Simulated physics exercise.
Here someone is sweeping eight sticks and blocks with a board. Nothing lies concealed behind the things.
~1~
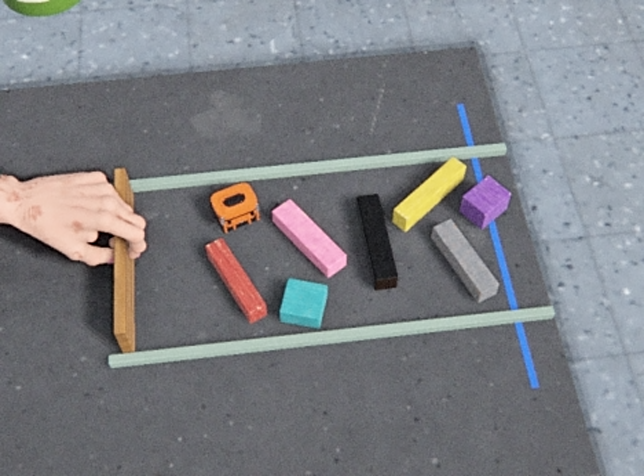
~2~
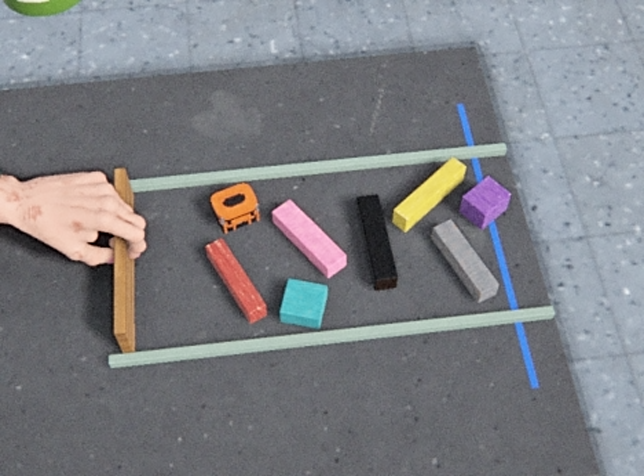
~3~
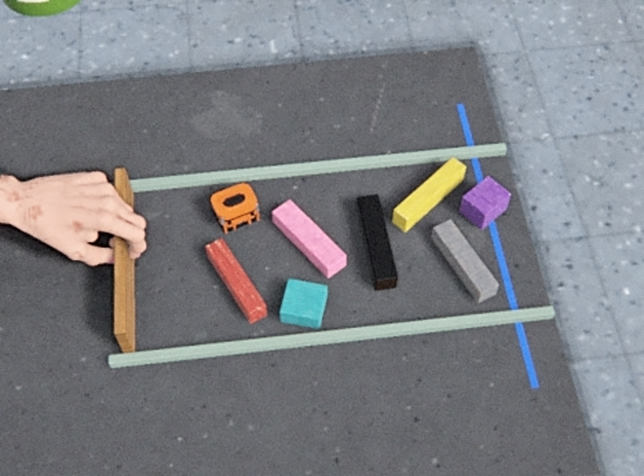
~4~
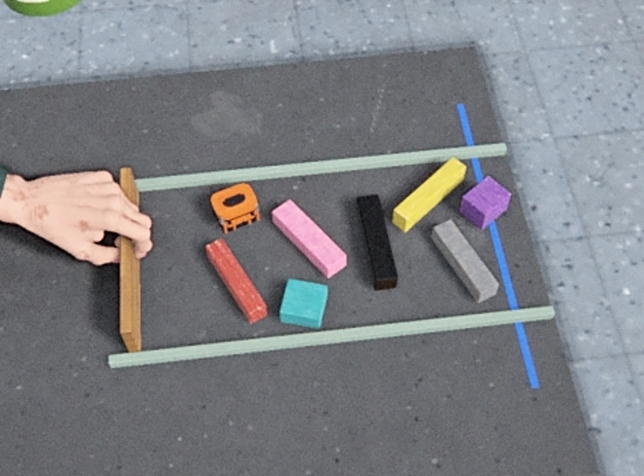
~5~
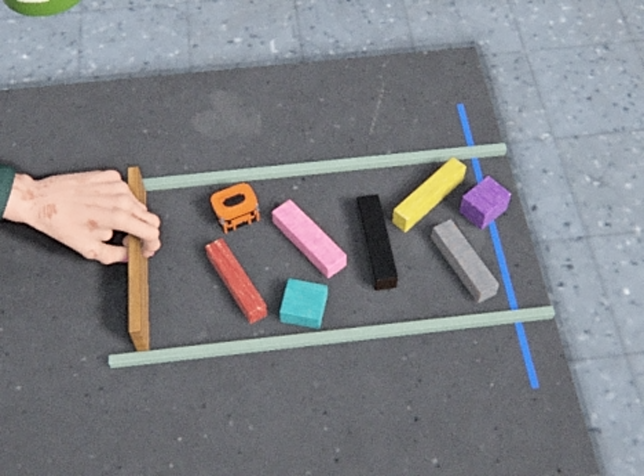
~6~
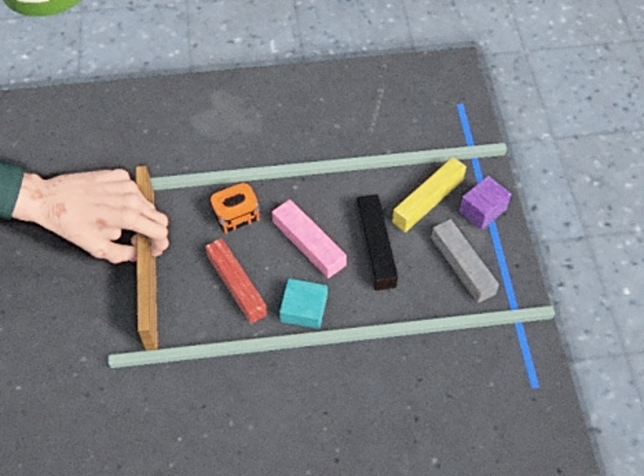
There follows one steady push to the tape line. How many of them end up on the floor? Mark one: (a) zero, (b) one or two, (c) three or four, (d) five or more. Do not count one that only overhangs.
(d) five or more.
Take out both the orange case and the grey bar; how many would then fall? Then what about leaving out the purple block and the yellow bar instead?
In order, the numbers are 3 and 3.
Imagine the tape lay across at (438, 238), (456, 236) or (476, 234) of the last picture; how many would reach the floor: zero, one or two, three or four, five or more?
Try 1 - one to two; try 2 - either three or four; try 3 - either three or four.
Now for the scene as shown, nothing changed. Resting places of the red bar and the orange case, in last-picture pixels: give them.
The red bar comes to rest close to (511, 252), while the orange case rests close to (505, 184).
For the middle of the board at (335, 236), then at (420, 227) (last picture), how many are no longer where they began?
First 6 and then 8.
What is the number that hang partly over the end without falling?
You'd get 2.
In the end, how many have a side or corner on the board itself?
All in all, 2.
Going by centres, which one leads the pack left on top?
It's the turquoise block that is foremost.
Soon after, none off yet; purple block at rest near (485, 203); grey bar at rest near (464, 260); yellow bar at rest near (429, 194).
At rest, the number that fall off is five or more; fallen, pink bar, black stick, yellow bar, grey bar and purple block.
